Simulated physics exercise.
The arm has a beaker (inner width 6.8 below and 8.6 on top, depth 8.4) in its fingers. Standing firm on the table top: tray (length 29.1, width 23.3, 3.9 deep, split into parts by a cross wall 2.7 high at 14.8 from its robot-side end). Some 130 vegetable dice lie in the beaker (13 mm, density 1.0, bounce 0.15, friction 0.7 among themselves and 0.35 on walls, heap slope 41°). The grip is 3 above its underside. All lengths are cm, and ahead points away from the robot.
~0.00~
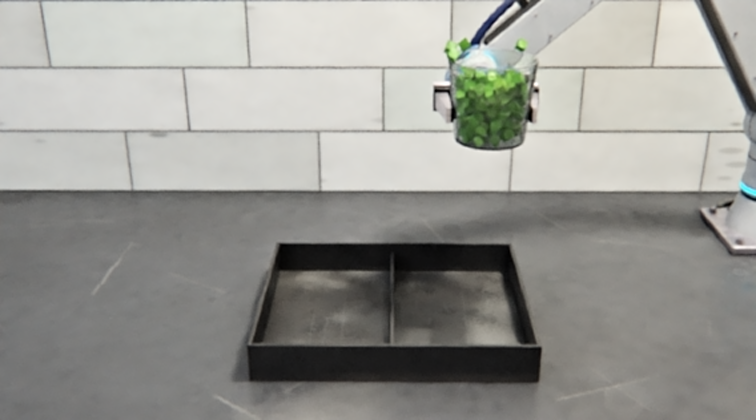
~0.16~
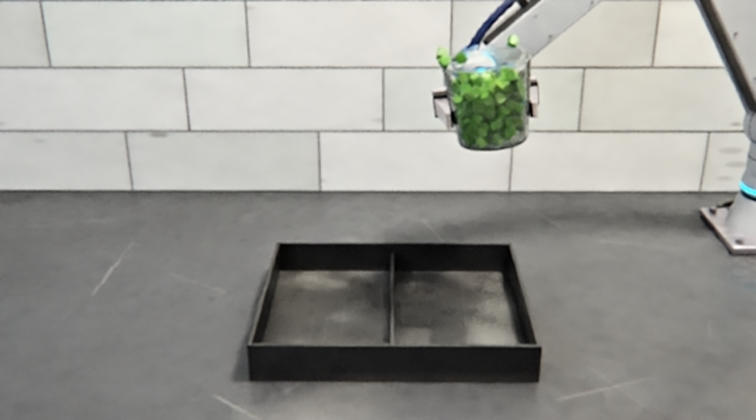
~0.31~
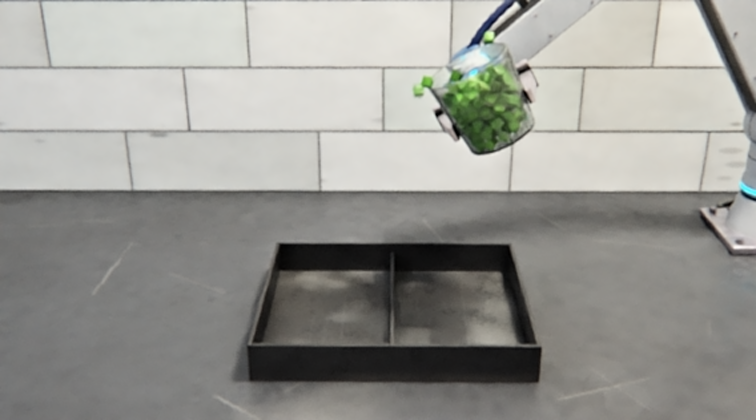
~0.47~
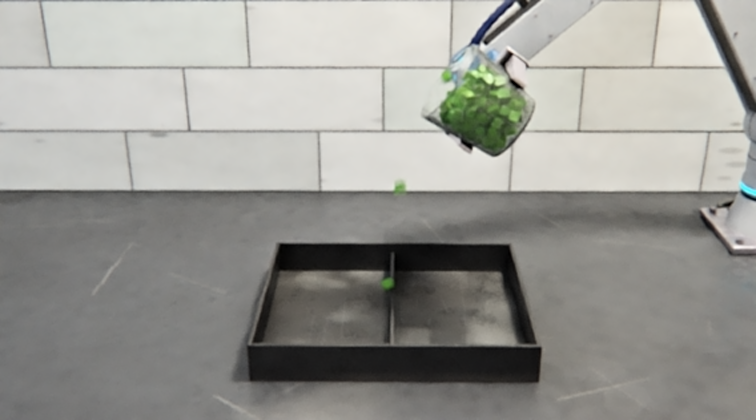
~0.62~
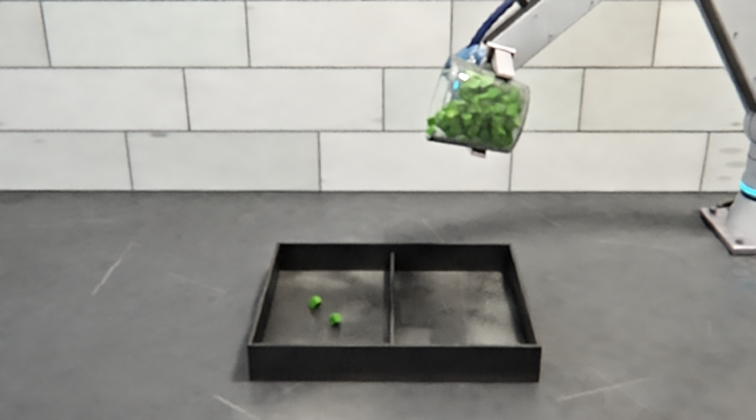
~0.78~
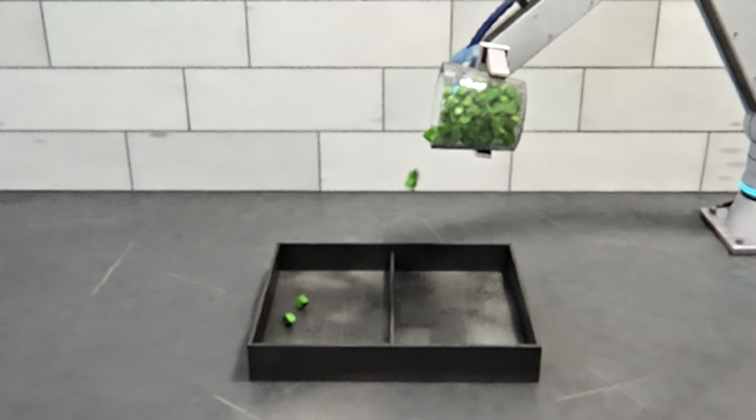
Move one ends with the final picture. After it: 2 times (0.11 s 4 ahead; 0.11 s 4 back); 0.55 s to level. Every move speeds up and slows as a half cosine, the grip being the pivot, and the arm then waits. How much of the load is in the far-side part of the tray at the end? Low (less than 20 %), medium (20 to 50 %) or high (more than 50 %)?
Answer: High; more than 50 % of the vegetable dice finish in the far-side part of the tray.
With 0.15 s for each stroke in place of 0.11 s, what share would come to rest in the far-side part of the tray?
It would be near 45 per cent.
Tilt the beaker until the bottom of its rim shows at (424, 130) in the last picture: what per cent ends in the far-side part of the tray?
Some 45 per cent.
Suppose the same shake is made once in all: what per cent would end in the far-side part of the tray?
In that case some 60 per cent.
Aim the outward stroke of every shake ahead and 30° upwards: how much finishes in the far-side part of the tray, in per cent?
Some 85 per cent.
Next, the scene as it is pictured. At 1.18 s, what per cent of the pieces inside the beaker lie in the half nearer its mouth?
Roughly 90 per cent.
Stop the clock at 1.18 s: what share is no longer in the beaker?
Near 70 per cent so far.
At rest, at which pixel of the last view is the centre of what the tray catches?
At about (342, 314).
After 1.18 s, tilted 82° forward, highest piece 24 above the table; 73 in the far-side part, 38 in the beaker, 7 in the robot-side part, 9 in flight or on a rim.
After 1.57 s, tilted 24° forward, highest piece 27 above the table; 93 in the far-side part, 20 in the beaker, 14 in the robot-side part.
After 1.97 s, level, highest piece 26 above the table; 93 in the far-side part, 20 in the beaker, 14 in the robot-side part.
After 3.02 s, level, highest piece 26 above the table; 93 in the far-side part, 20 in the beaker, 14 in the robot-side part.
In the end, 93 in the far-side part, 20 in the beaker, 14 in the robot-side part. That is 73 % in the far-side part of the tray.
